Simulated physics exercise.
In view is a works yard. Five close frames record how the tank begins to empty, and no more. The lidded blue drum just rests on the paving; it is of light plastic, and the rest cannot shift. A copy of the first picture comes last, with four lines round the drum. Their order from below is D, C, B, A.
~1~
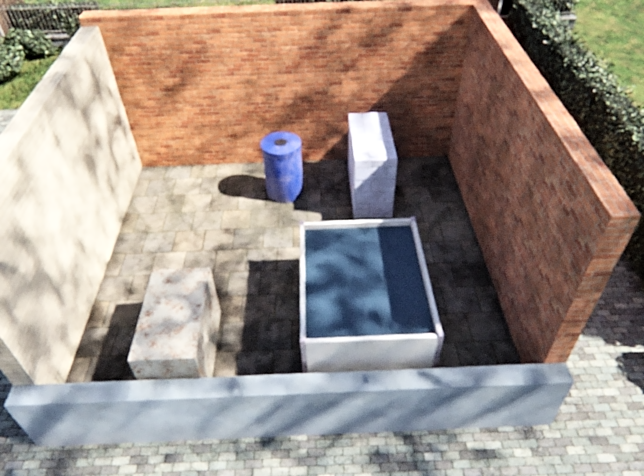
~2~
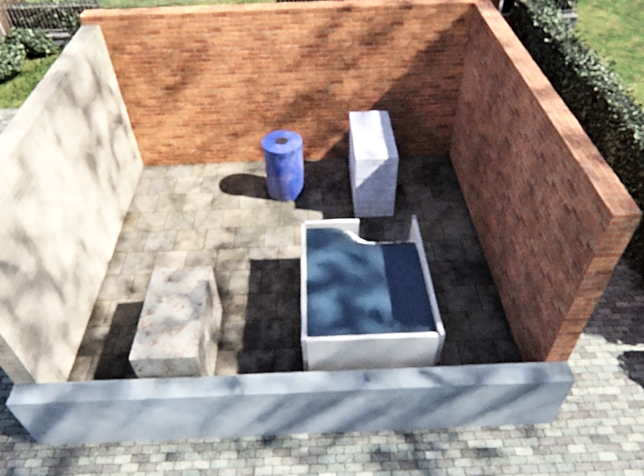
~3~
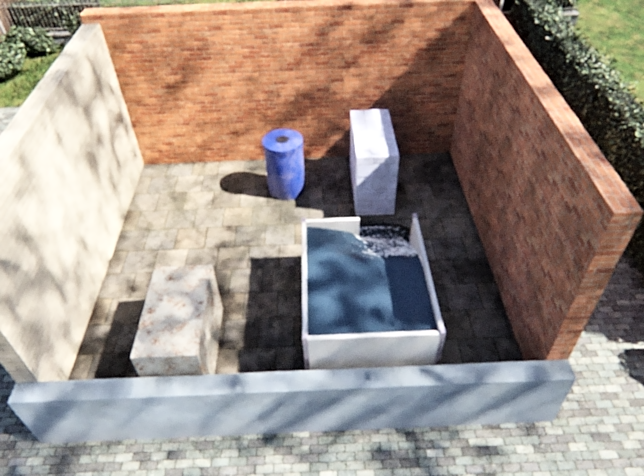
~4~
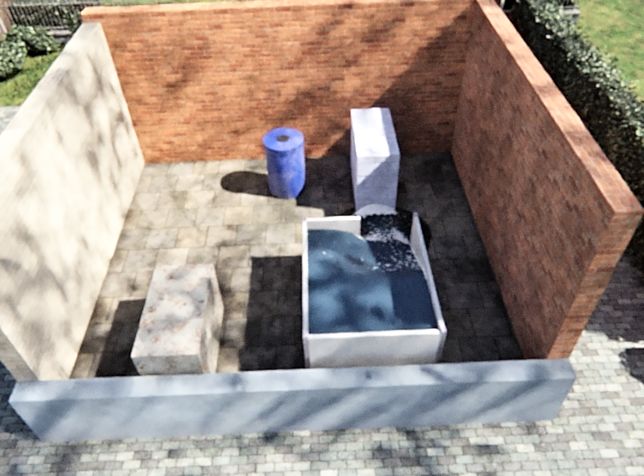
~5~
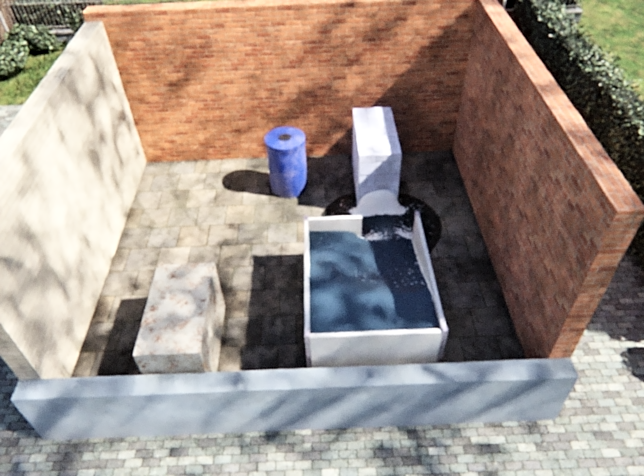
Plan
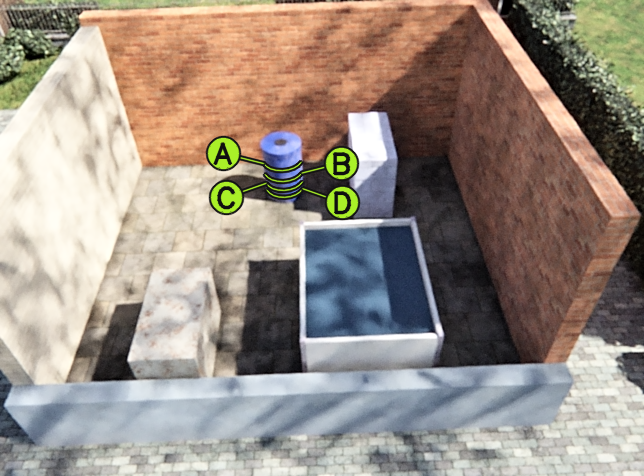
In a walled works yard, a full tank of water stands near a blue drum and pale blocks; a gap opens in its far wall, and water pours through it, spreading darkly over the paving around the tall white block.
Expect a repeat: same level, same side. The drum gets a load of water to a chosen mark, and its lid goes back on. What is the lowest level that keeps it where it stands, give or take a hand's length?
That is line C.
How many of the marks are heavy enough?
Three.
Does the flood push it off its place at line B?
No, not at all.
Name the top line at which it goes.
The answer is D.
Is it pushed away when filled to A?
No.
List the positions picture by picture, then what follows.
In the first picture, lid of the blue drum at (281, 143); tank full, its middle at (364, 278).
In the second picture, water covers 2 % of the ground, mostly out of sight from here.
In the third picture, water covers 4 % of the ground, mostly out of sight from here.
In the fourth picture, water covers 6 % of the ground, mostly out of sight from here.
In the fifth picture, lid of the blue drum at (285, 138); water covers 9 % of the ground, mostly out of sight from here.
On the marked copy, A at (282, 170); B at (283, 181); C at (284, 190); D at (284, 197); from the bottom up D, C, B, A.
If A is chosen, it does not move.
If B is chosen, it does not move.
If C is chosen, it shifts by a finger or two and stays.
If D is chosen, it is pushed about its own width away.
